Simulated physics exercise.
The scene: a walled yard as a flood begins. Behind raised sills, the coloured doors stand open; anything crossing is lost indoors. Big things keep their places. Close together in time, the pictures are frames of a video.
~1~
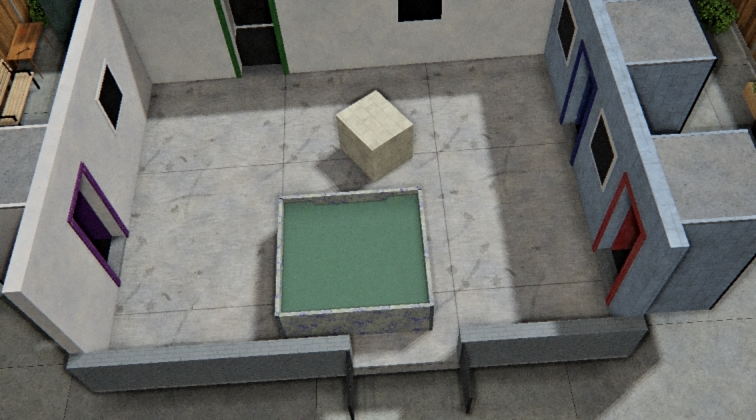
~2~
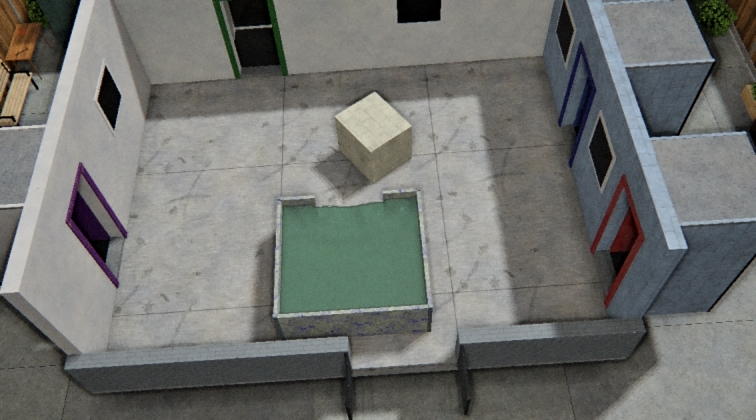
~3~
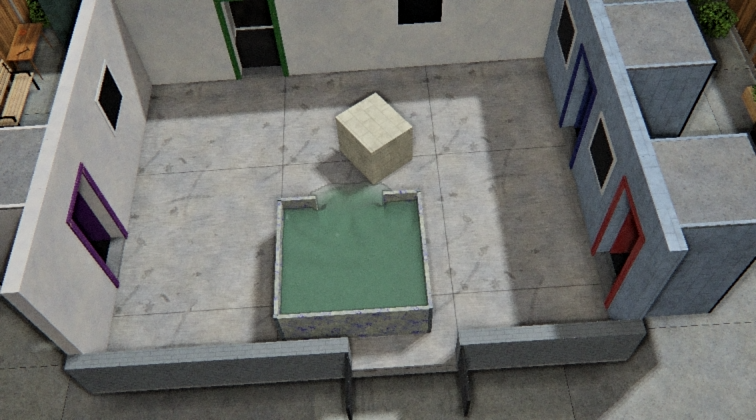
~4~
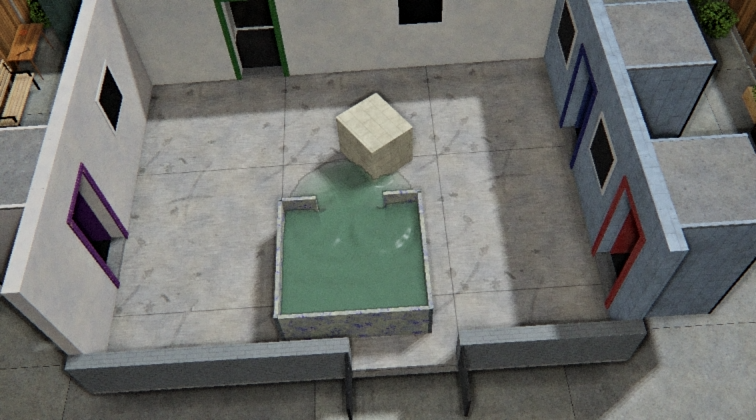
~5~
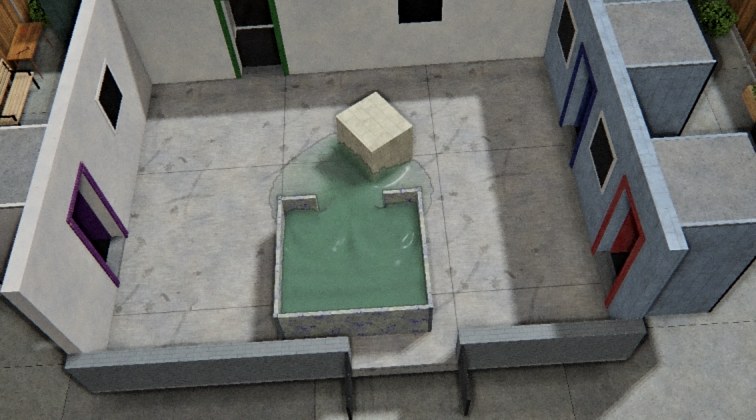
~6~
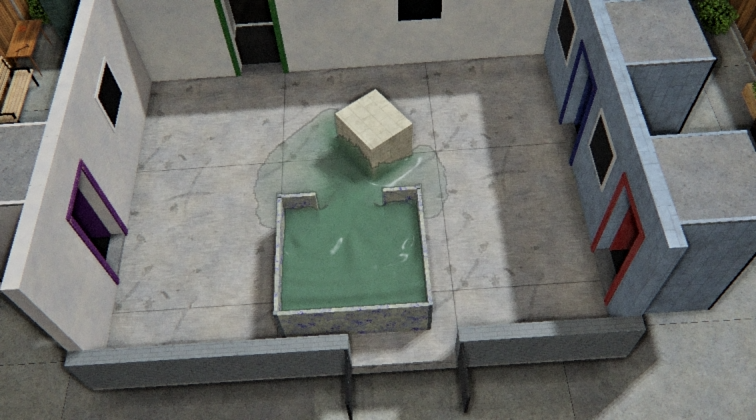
Green water pours through a gap in the tank's far side and spreads around a pale block.
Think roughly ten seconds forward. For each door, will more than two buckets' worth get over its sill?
One by one: I expect the purple door to let through an acceptable amount, I expect the red door to let through an acceptable amount, I expect the blue door to let through too much, I expect the green door to let through too much.
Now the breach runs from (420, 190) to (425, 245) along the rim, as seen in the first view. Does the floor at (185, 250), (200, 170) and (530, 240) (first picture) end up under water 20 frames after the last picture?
Taking the spots in turn: Untouched, untouched and swamped.
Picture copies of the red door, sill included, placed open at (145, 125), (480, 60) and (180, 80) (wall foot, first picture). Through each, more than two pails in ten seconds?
In order: Exceeds it, falls short, exceeds it.
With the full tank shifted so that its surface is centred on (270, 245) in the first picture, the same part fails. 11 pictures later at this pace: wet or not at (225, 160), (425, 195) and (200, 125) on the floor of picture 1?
In that order: Reached by the flood, not reached, reached by the flood.
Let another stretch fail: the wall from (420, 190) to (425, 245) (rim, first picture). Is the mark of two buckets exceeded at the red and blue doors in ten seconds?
The red door ends up above, while the blue door ends up above.
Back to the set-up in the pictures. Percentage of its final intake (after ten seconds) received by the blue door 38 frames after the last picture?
By then roughly 85 percent of the ten-second total is in.
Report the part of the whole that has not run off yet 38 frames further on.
My figure is close to 90 percent.
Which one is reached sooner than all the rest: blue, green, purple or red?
It's the green-painted one.
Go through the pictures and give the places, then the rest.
In the first picture, still water in the tank at (352, 251).
In the second picture, the front is at a hidden place, out from the gap on the tank's far side.
In the third picture, the front is at (318, 194), out from the gap on the tank's far side.
In the fourth picture, water pours out on the tank's far side and has run to (336, 163).
In the fifth picture, water pours out on the tank's far side and has run to (330, 138).
In the sixth picture, the front is at (326, 113), out from the gap on the tank's far side.
A moment on, water covers 25 % of the floor; the purple door not reached, the red door not reached, the blue door not reached, the green door under two buckets in.
Next, water covers 45 % of the floor; the purple door not reached, the red door not reached, the blue door under two buckets in, the green door far over two buckets in.
Then, water covers 55 % of the floor; the purple door not reached, the red door wet at the sill, nothing in, the blue door over two buckets in, the green door far over two buckets in.
Later, water covers 85 % of the floor; the purple door wet at the sill, nothing in, the red door wet at the sill, nothing in, the blue door far over two buckets in, the green door far over two buckets in.
In the end, water covers 100 % of the floor; the purple door wet at the sill, nothing in, the red door wet at the sill, nothing in, the blue door far over two buckets in, the green door far over two buckets in.
